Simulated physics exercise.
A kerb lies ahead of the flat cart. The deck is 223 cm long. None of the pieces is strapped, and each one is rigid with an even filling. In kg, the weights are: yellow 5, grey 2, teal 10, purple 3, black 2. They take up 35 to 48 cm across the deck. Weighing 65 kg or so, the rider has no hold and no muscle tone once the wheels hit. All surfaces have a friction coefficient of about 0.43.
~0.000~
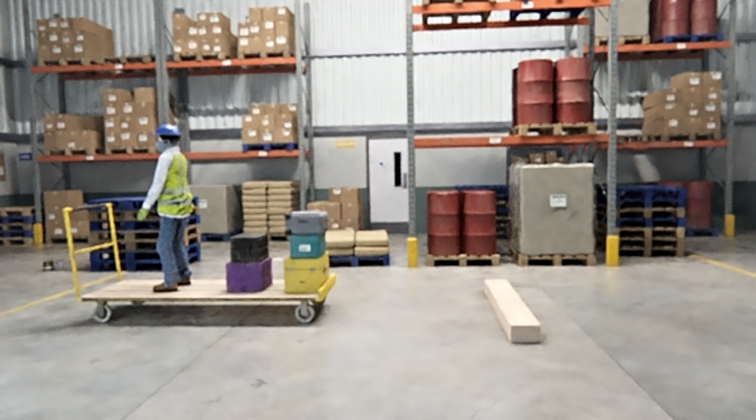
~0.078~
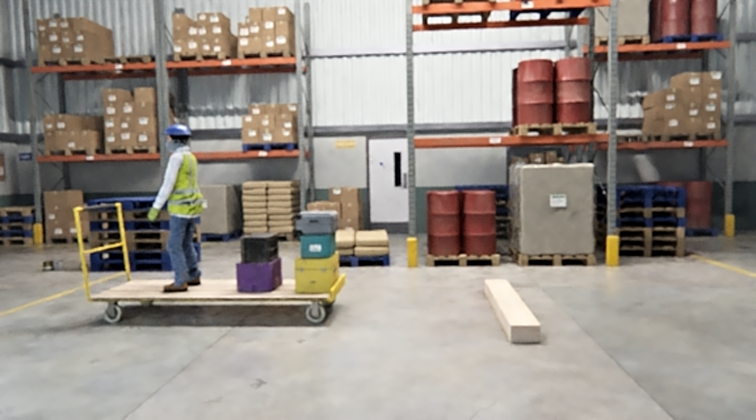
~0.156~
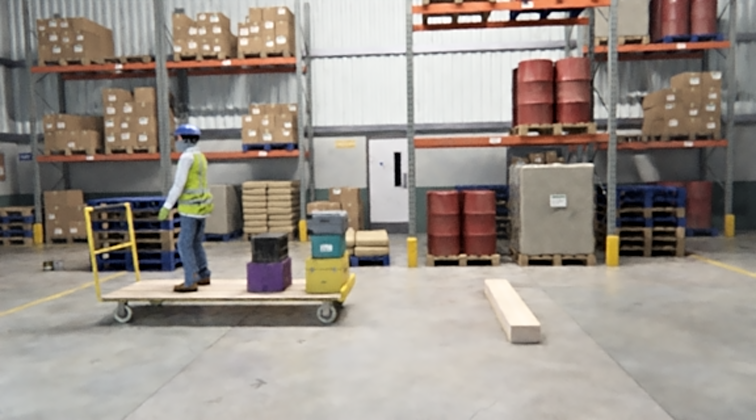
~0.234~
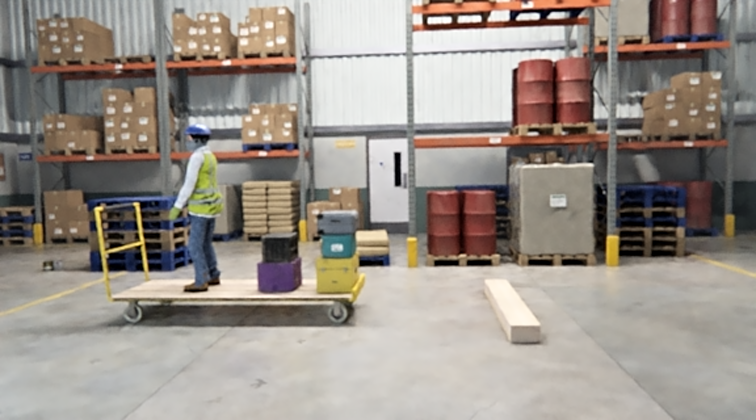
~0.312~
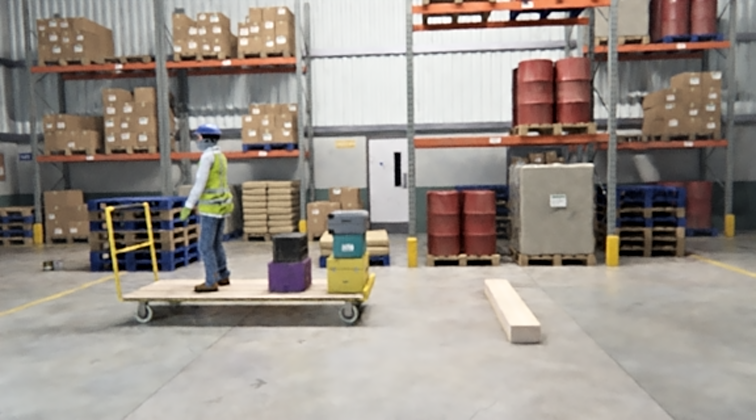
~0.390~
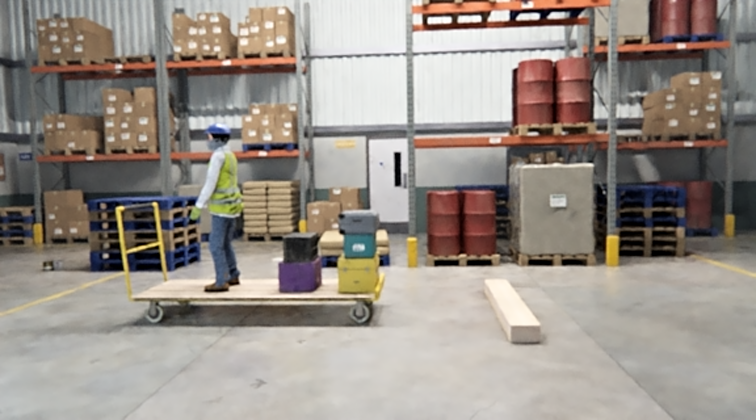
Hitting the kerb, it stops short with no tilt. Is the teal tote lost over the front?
Off the deck.
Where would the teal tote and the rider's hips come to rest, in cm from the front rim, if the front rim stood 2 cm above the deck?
With that rim, teal finishes 80 cm past and the hips stay 70 cm behind.
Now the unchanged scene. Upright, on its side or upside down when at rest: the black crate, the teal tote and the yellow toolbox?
At the end, black is standing on its base, teal is base up and yellow is standing on its base.
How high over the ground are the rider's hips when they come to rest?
Hip height: Approx. 35 cm.
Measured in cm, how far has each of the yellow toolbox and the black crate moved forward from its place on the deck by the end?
Ahead by: Yellow 0, black 25 (cm).
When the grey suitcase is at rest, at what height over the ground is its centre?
Near 10 cm.
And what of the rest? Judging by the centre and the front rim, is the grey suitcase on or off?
End result - grey: Goes over.
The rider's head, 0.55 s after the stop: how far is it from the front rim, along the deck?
110 cm behind it.
After 1.29 s the deck stops.
After 1.54 s the teal tote is 0 cm behind the rim, tilted 15°, near (505, 243) in the last picture's view.
After 1.84 s the teal tote is 13 cm past the rim, tilted 105°, near (520, 268) in the last picture's view.
After 2.29 s the teal tote is 45 cm past the rim, tilted 160°, near (554, 297) in the last picture's view.
When all is still (4.2 s), past the rim, grey suitcase and teal tote; behind it, yellow toolbox, purple parcel, black crate and the rider's hips.
